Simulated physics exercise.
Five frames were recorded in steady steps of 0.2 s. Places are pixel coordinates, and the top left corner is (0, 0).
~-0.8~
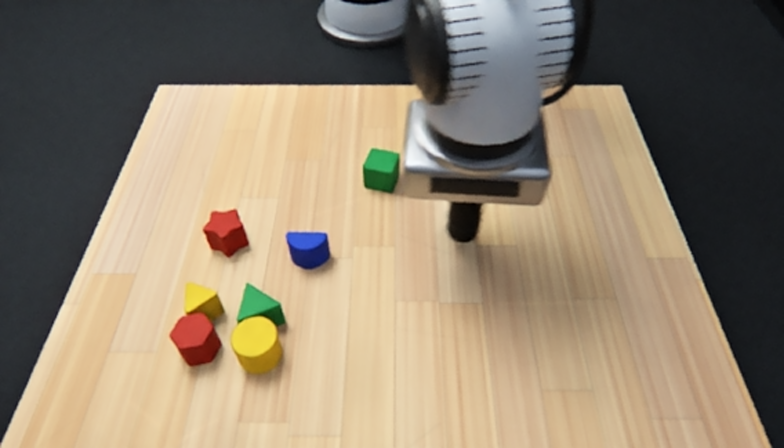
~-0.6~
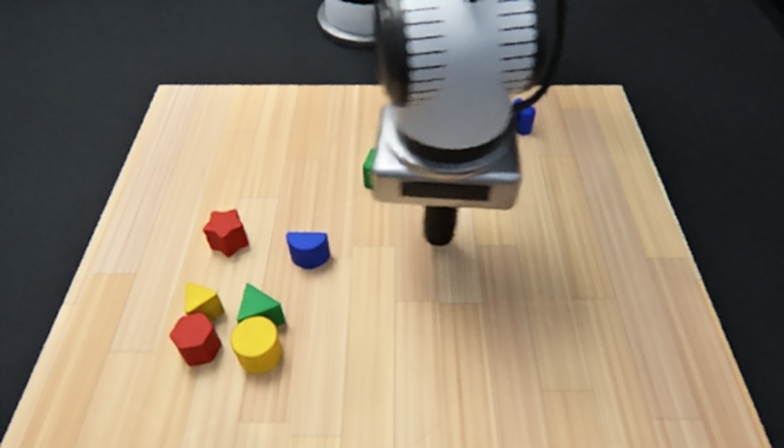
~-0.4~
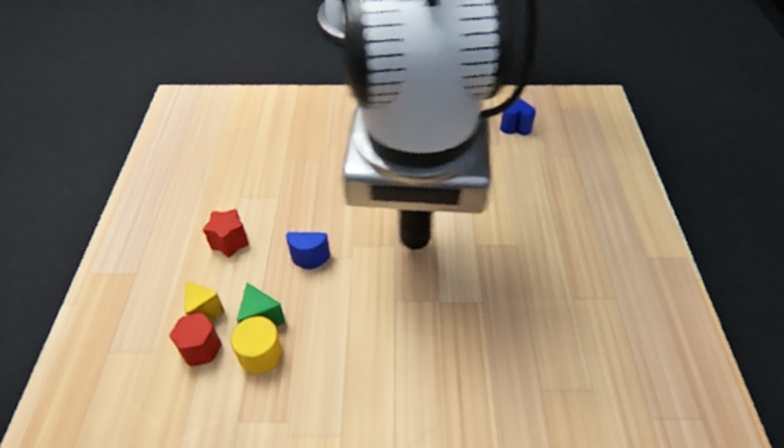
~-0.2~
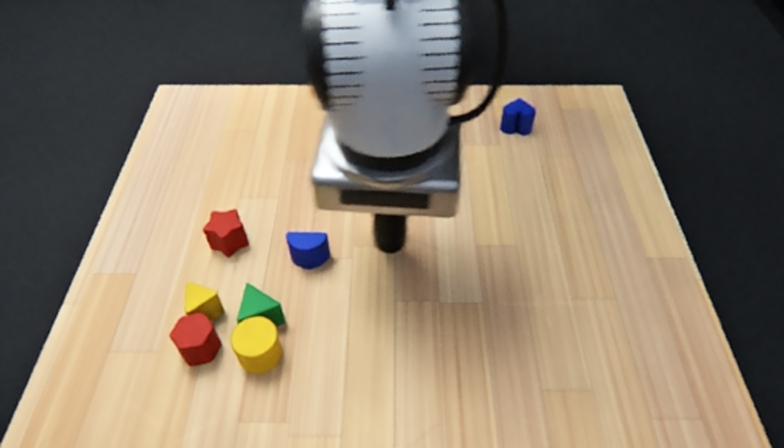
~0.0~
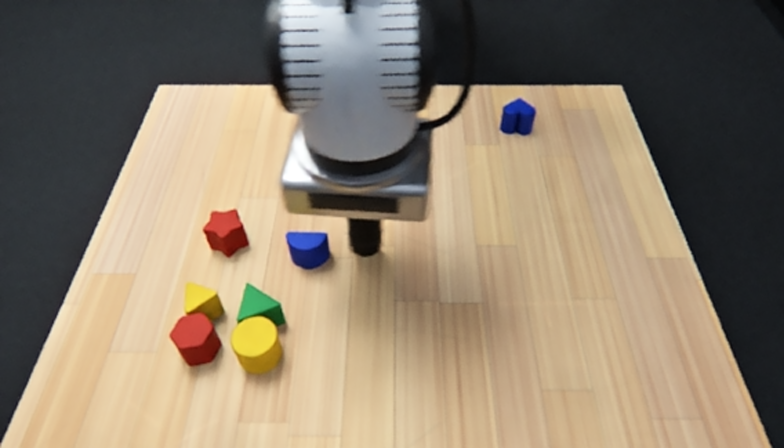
Robot arm with a dark post sliding steadily left across a wooden table toward a blue D-shaped block, the blocks staying still.
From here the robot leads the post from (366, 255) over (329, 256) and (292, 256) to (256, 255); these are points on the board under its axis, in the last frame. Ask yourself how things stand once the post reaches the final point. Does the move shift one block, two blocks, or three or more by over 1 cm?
Most likely one.
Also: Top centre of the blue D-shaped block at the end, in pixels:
My estimate: (223, 256).
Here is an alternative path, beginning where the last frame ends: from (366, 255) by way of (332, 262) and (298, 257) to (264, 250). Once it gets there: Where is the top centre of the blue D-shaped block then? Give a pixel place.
At pixel (227, 242).
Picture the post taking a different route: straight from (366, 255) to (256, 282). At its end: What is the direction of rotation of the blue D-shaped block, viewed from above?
Watching from overhead, you'd notice the blue D-shaped block rotating clockwise.
The first path, step by step. One third of the way, post (327, 247); blue D-shaped block (287, 242).
Two thirds of the way, post (289, 247); blue D-shaped block (251, 249), turned 35° anticlockwise.
At the end, post (253, 245); red star-shaped block not moved; blue D-shaped block (223, 256), turned 85° anticlockwise.
